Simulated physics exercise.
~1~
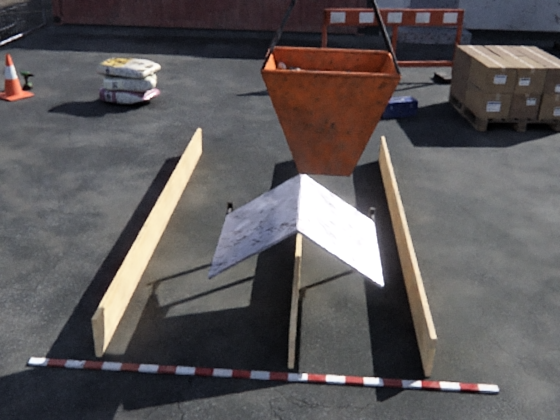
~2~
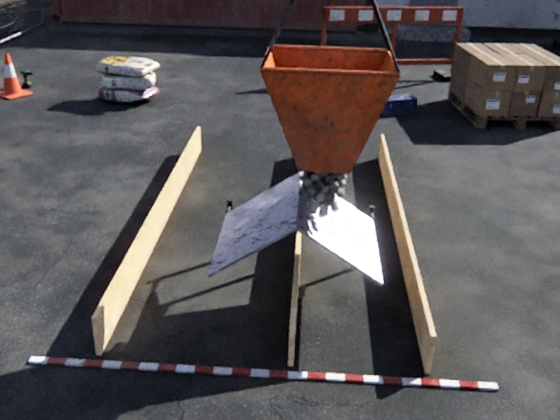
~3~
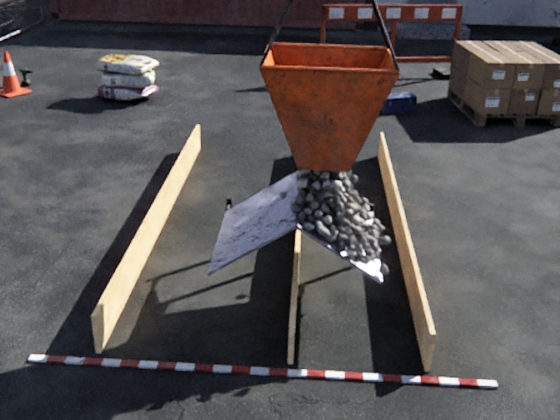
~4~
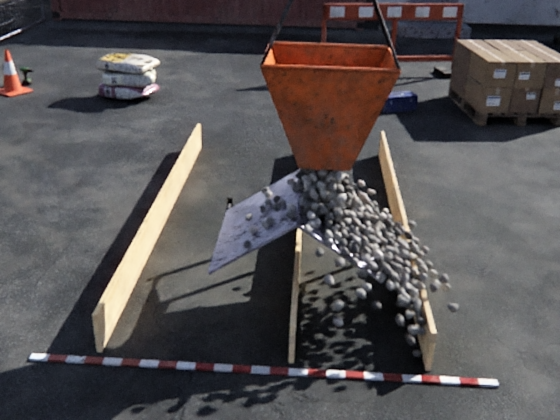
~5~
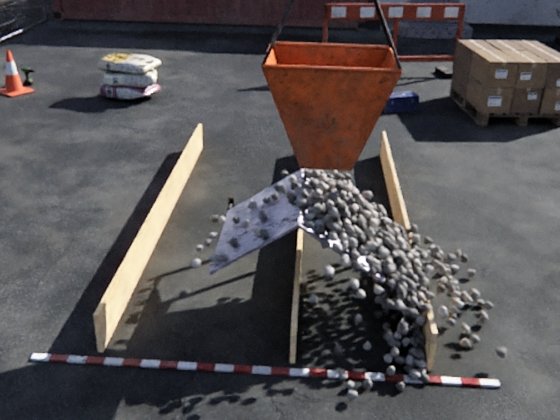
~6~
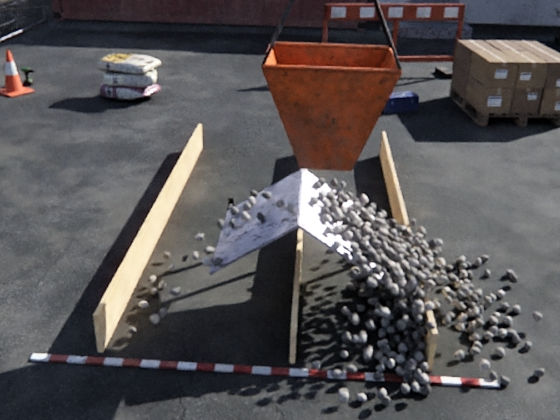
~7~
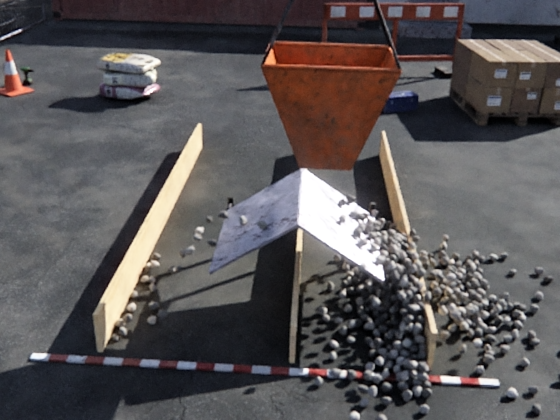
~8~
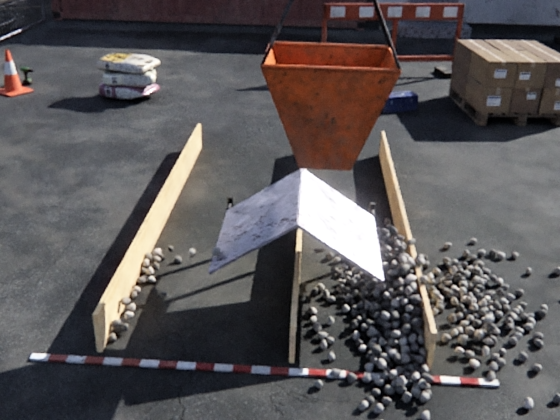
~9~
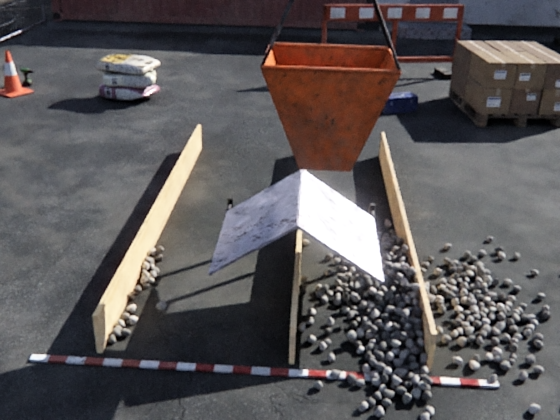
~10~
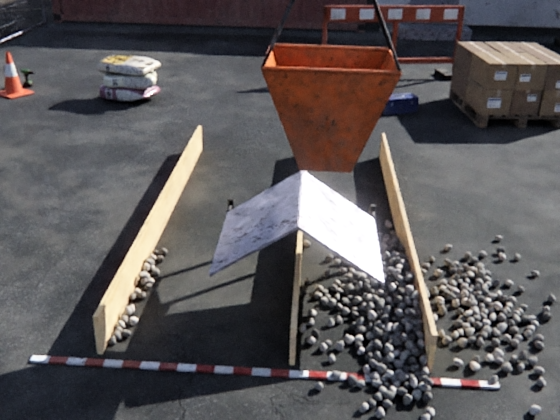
The footage shows an orange skip hanging above a peaked steel plate as rounded cobbles pour out, mostly down the right slope. Some scatter past the right plank, and the stones settle mainly in the right bay, with others beyond it and a few in the left bay.
